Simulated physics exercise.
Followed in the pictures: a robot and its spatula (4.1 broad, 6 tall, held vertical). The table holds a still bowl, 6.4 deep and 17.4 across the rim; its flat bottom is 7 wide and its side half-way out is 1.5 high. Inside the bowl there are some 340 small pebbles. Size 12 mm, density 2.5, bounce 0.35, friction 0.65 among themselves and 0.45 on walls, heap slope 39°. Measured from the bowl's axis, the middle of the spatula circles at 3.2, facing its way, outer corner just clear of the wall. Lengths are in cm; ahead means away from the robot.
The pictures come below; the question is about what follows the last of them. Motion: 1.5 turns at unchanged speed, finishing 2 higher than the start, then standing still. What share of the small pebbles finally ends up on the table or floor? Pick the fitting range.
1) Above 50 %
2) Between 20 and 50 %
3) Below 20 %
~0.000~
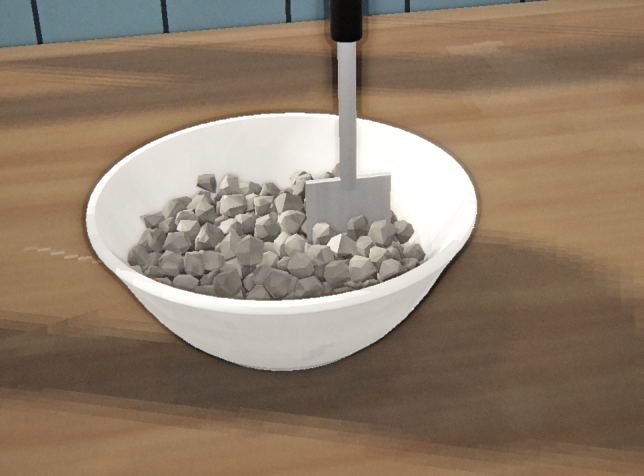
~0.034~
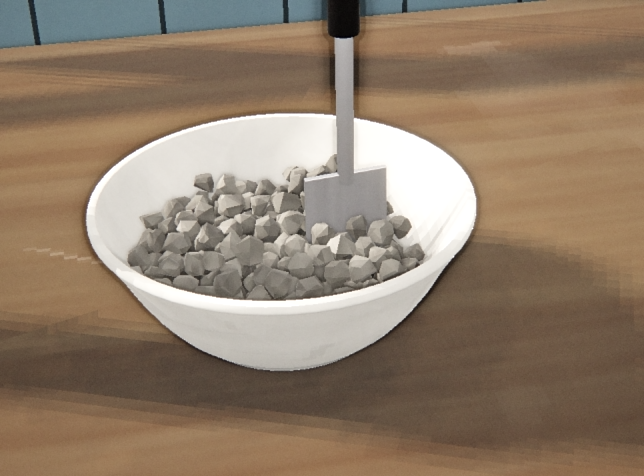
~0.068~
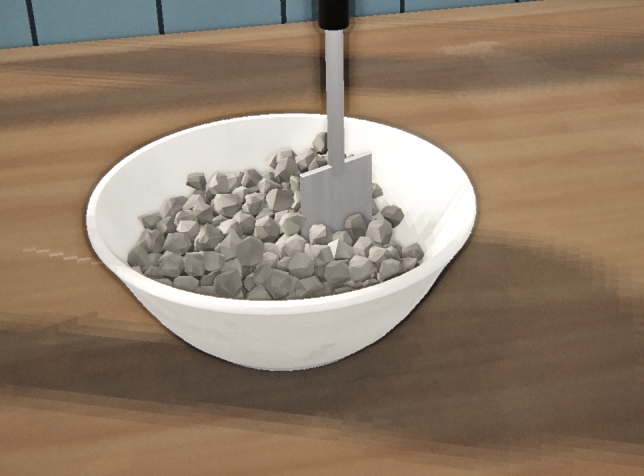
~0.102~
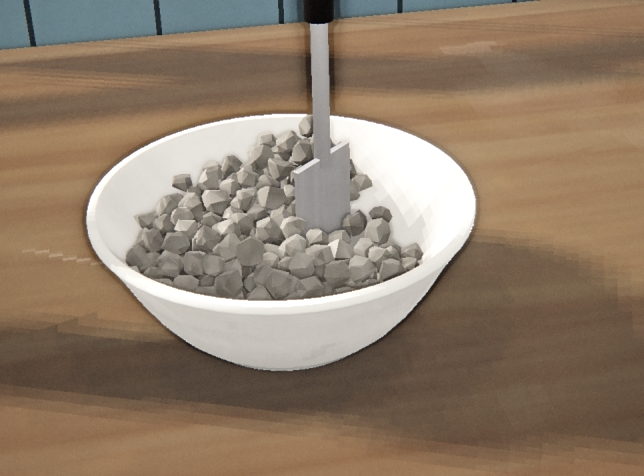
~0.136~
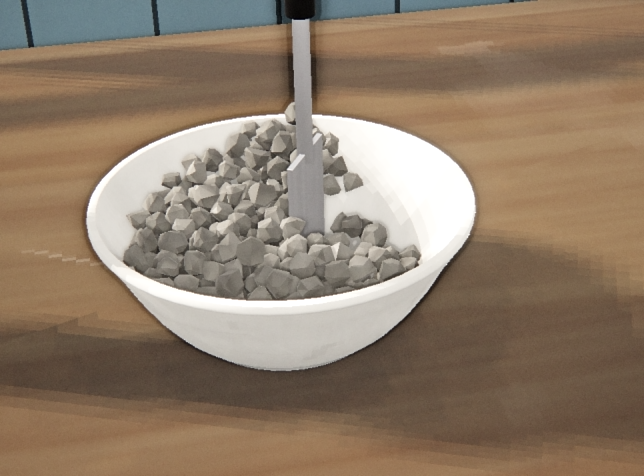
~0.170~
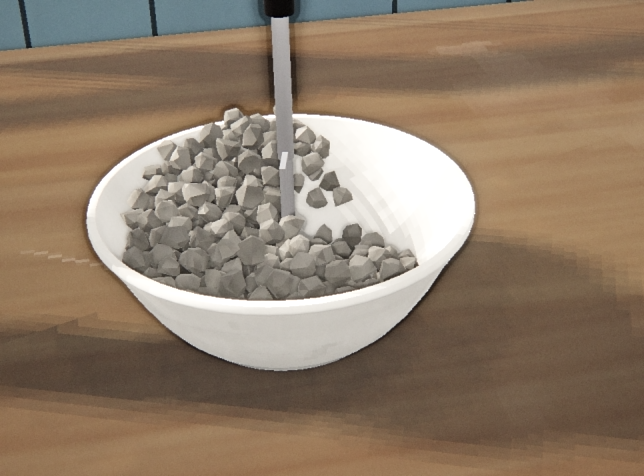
3.
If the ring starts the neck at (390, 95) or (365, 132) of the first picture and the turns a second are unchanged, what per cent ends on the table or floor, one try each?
Around 15 per cent on the first try, around 25 per cent on the second.
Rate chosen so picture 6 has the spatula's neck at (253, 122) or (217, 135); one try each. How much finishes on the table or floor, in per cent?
Around 25 and 30 percent, in that order.
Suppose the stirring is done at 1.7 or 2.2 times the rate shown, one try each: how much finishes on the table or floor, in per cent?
Roughly 30 and 40 per cent.
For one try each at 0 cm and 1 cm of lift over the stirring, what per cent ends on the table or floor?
Near 25 in a hundred, then near 15 in a hundred.
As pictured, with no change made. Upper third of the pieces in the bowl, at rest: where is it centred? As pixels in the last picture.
(250, 259).
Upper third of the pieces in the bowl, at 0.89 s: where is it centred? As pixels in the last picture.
Centre, approx.: (265, 179).
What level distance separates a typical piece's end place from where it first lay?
Level distance: About 7 cm.
After 0.53 s, 257° round, highest piece 9 above the table; 320 in the bowl, 13 on the table or floor, 7 in flight or on the tool.
After 0.89 s, 79° round, highest piece 9 above the table; 306 in the bowl, 31 on the table or floor, 3 in flight or on the tool.
After 1.27 s, 180° round, highest piece 7 above the table; 300 in the bowl, 40 on the table or floor.
After 1.97 s, 180° round, highest piece 7 above the table; 300 in the bowl, 40 on the table or floor.
At rest, 300 in the bowl, 40 on the table or floor. That is 12 % on the table or floor.
